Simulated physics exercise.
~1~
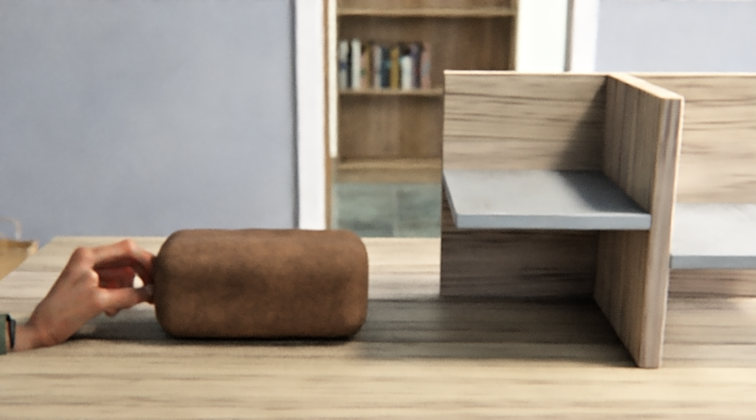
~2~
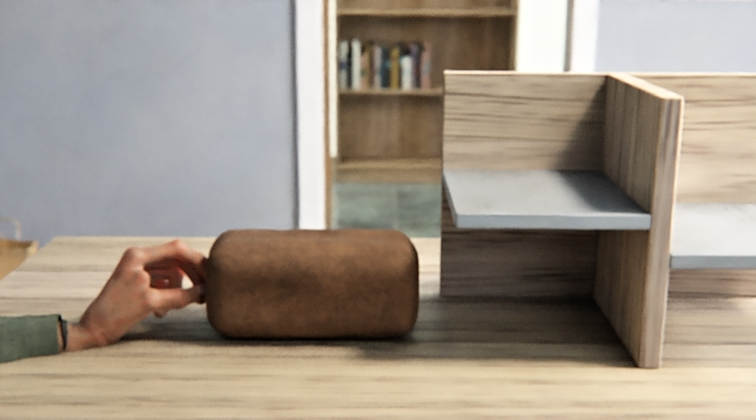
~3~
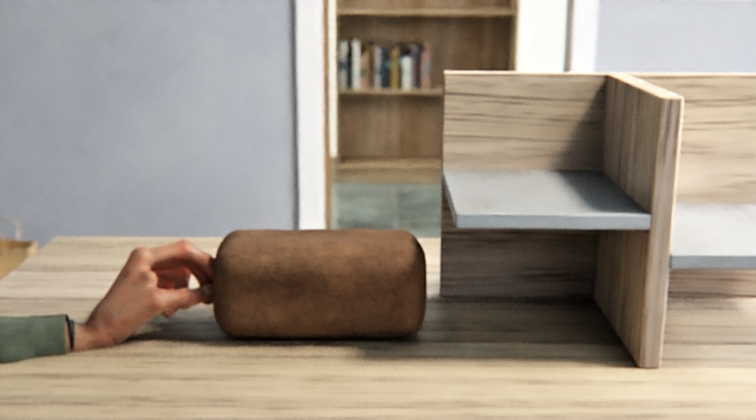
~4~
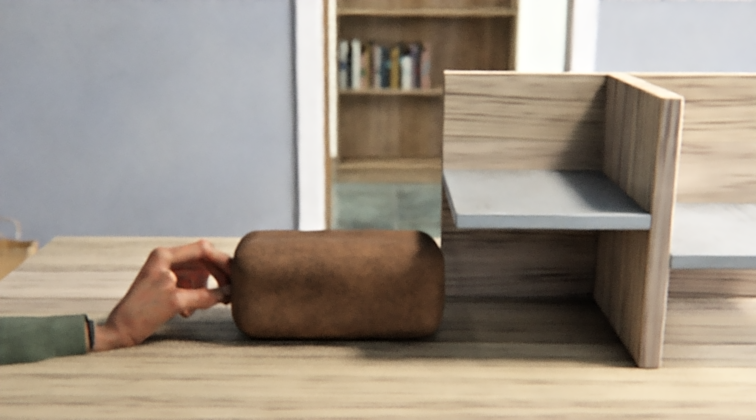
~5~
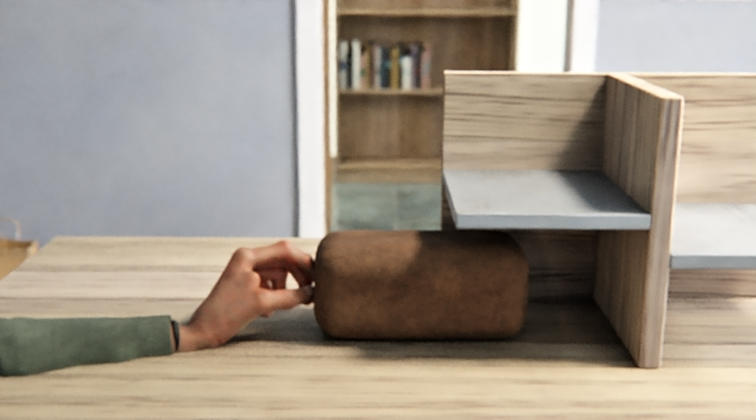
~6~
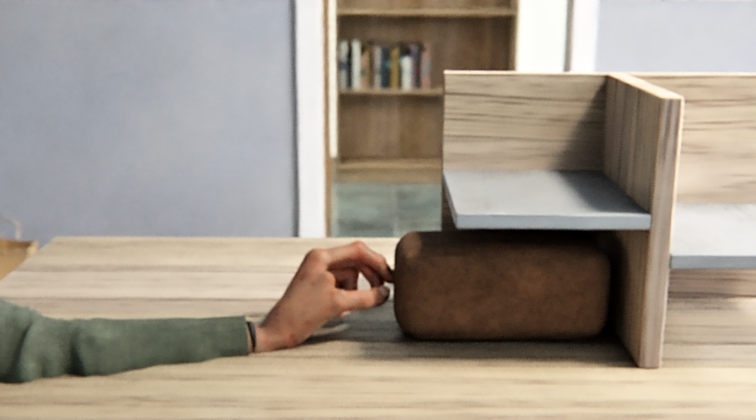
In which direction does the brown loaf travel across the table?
The loaf moves to the right, pushed by the hand at its left end.
